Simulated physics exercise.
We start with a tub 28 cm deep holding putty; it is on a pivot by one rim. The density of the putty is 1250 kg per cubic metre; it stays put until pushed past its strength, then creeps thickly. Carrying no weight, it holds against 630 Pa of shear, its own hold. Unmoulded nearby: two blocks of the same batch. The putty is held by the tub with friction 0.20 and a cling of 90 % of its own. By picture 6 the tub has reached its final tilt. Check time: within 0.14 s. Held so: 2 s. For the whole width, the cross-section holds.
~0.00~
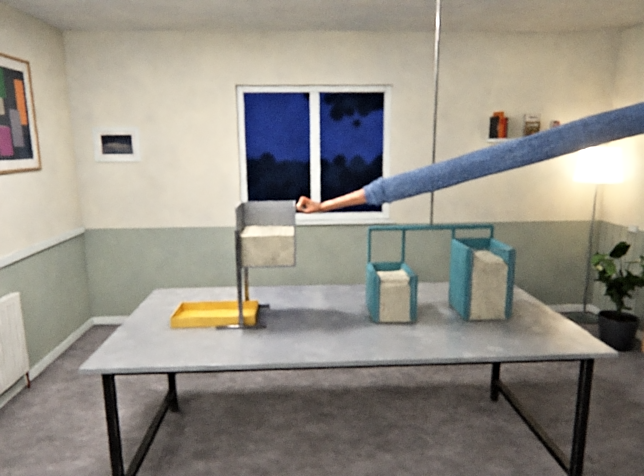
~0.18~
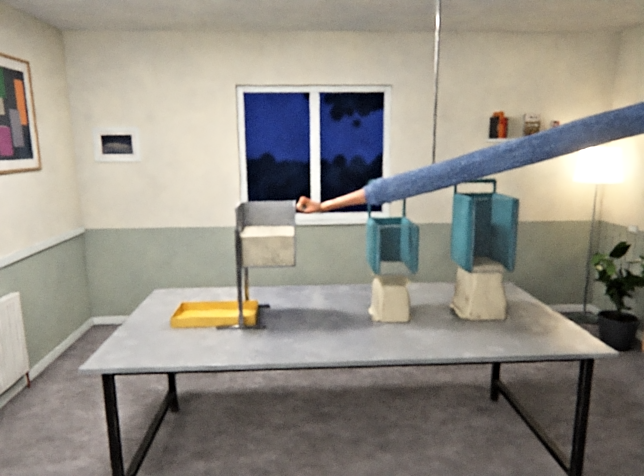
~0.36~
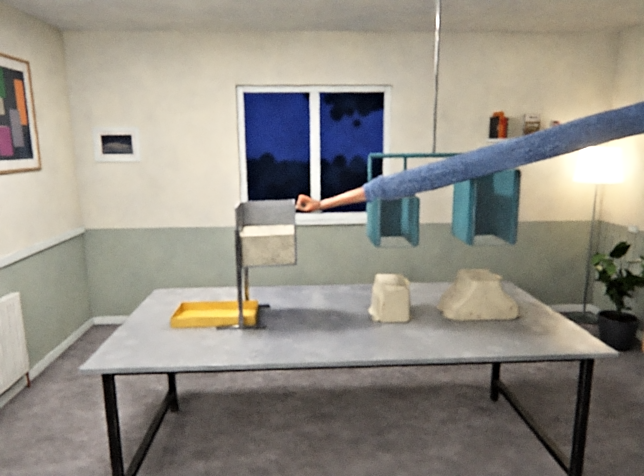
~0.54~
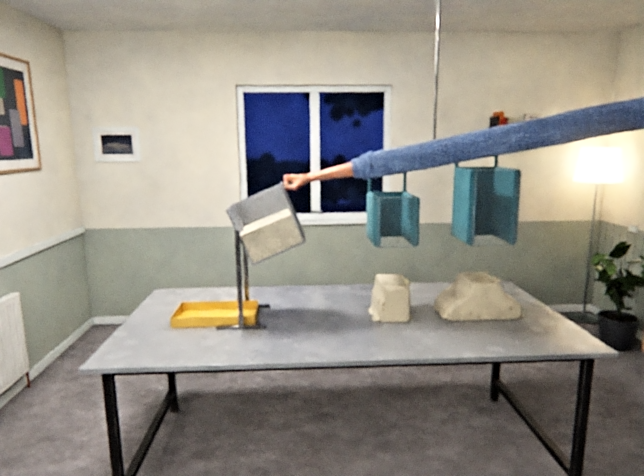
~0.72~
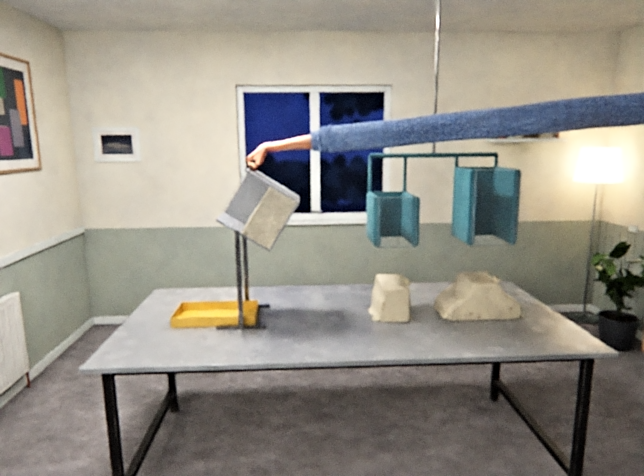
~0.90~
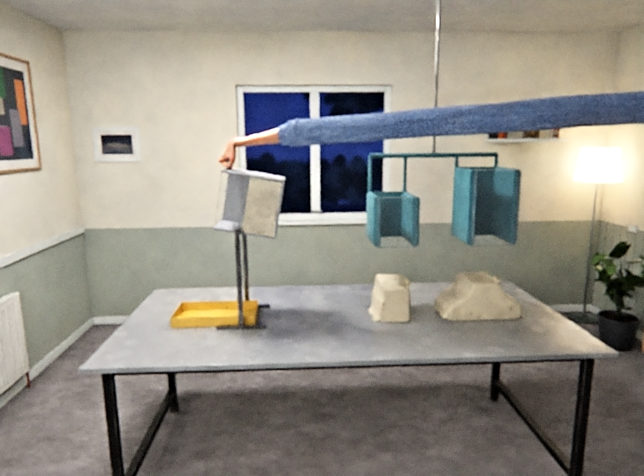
In a room with a grey table, a teal frame lifted off two pale blocks, the right one slumping wide, before a blue-sleeved arm tilted a grey tub of putty up and leftward.
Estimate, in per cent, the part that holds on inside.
The part holding on inside is about 100 %.
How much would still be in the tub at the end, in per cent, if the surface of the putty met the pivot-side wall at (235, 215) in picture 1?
Around 100 per cent.
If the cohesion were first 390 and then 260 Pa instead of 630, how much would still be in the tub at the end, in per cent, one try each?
Expect about 100 in a hundred, then about 75 in a hundred.
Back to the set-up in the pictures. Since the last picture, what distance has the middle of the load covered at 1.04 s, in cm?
I'd put the distance at about 0 centimetres.
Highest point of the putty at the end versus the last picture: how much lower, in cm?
Roughly 0 cm.
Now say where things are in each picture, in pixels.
The first frame shows handle-side rim at (293, 207), tilt 0 degrees; highest point of the putty at (268, 235); test blocks 20 cm, 30 cm high (left to right).
The second frame shows handle-side rim at (293, 207), tilt 0 degrees; highest point of the putty at (268, 235); test blocks 19 cm, 27 cm high (left to right).
The third frame shows handle-side rim at (293, 206), tilt 2 degrees; highest point of the putty at (291, 234); test blocks 19 cm, 20 cm high (left to right).
The fourth frame shows handle-side rim at (279, 188), tilt 23 degrees; highest point of the putty at (291, 215); test blocks 19 cm, 19 cm high (left to right).
The fifth frame shows handle-side rim at (245, 171), tilt 58 degrees; highest point of the putty at (272, 188); test blocks 19 cm, 19 cm high (left to right).
The sixth frame shows handle-side rim at (221, 172), tilt 80 degrees; highest point of the putty at (253, 179); test blocks 19 cm, 19 cm high (left to right).
By 1.04 s, the tub is at 80 degrees and holds 100 %.
By 1.21 s, the tub is at 80 degrees and holds 100 %.
By 1.38 s, the tub is at 80 degrees and holds 100 %.
By 1.55 s, the tub is at 80 degrees and holds 100 %.
By 2.90 s, at the end, the tub is at 80 degrees and holds 100 %.
